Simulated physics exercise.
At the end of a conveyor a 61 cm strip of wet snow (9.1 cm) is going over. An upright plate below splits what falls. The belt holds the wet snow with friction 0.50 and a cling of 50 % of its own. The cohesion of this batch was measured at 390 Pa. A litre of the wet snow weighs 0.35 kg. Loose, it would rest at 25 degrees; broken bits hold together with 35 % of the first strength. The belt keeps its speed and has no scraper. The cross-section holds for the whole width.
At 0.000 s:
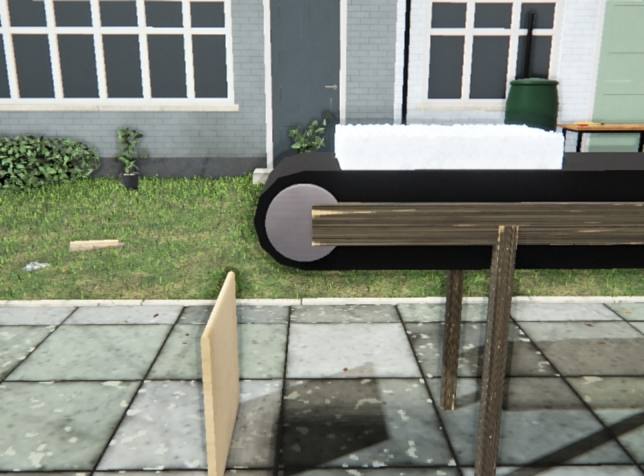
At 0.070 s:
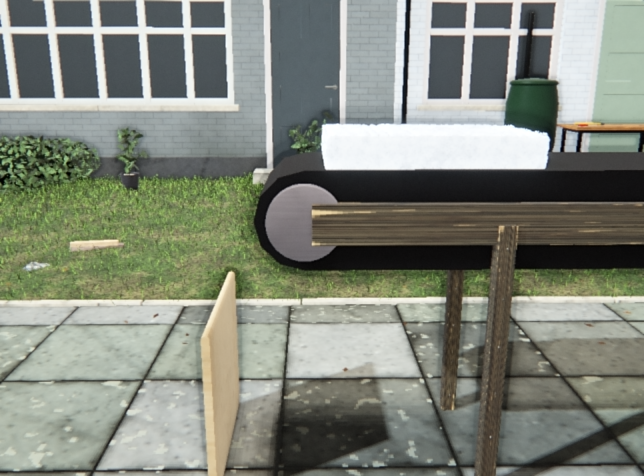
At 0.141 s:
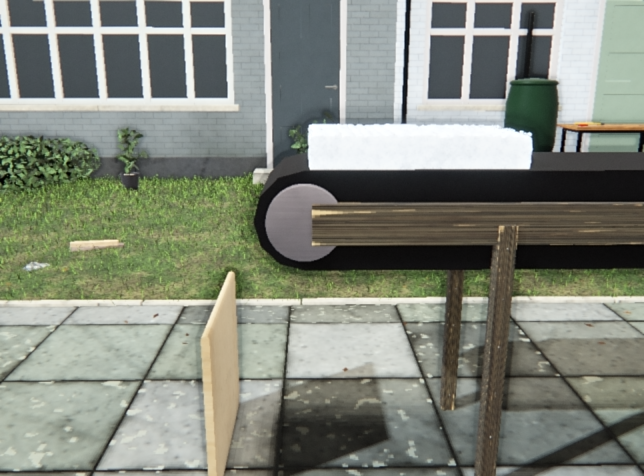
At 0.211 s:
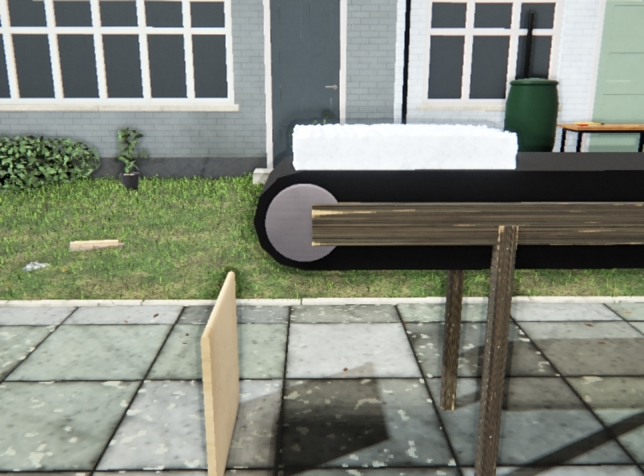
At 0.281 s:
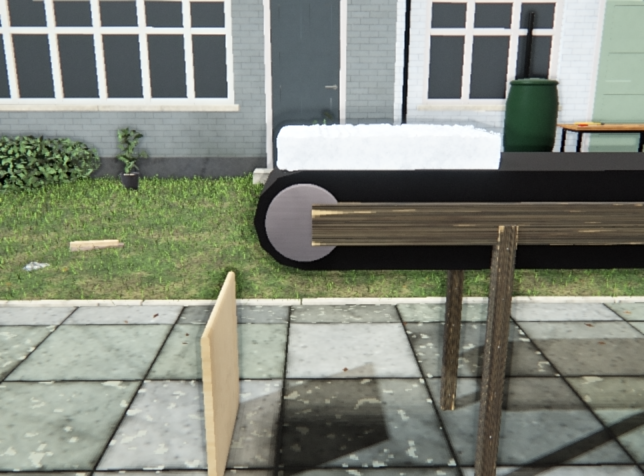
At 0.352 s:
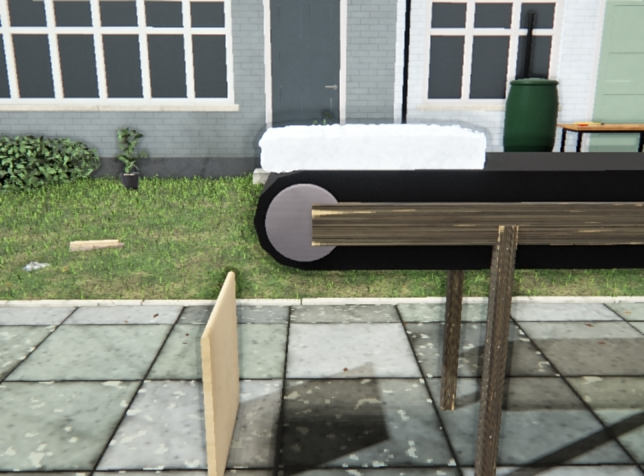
Outside a grey brick house, a long white slab of wet snow slid steadily left along a black conveyor belt until its front end, still in one piece, stuck out over the rounded end.
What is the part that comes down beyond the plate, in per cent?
It comes to some 67 %.
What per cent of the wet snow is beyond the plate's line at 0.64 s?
Some 5 per cent.
After 0.64 s, 5 % is beyond the plate's line.
After 0.99 s, 25 % is beyond the plate's line.
After 1.33 s, 47 % is beyond the plate's line.
After 1.68 s, 67 % is beyond the plate's line.
After 3.00 s, at the end, 67 % is beyond the plate's line.
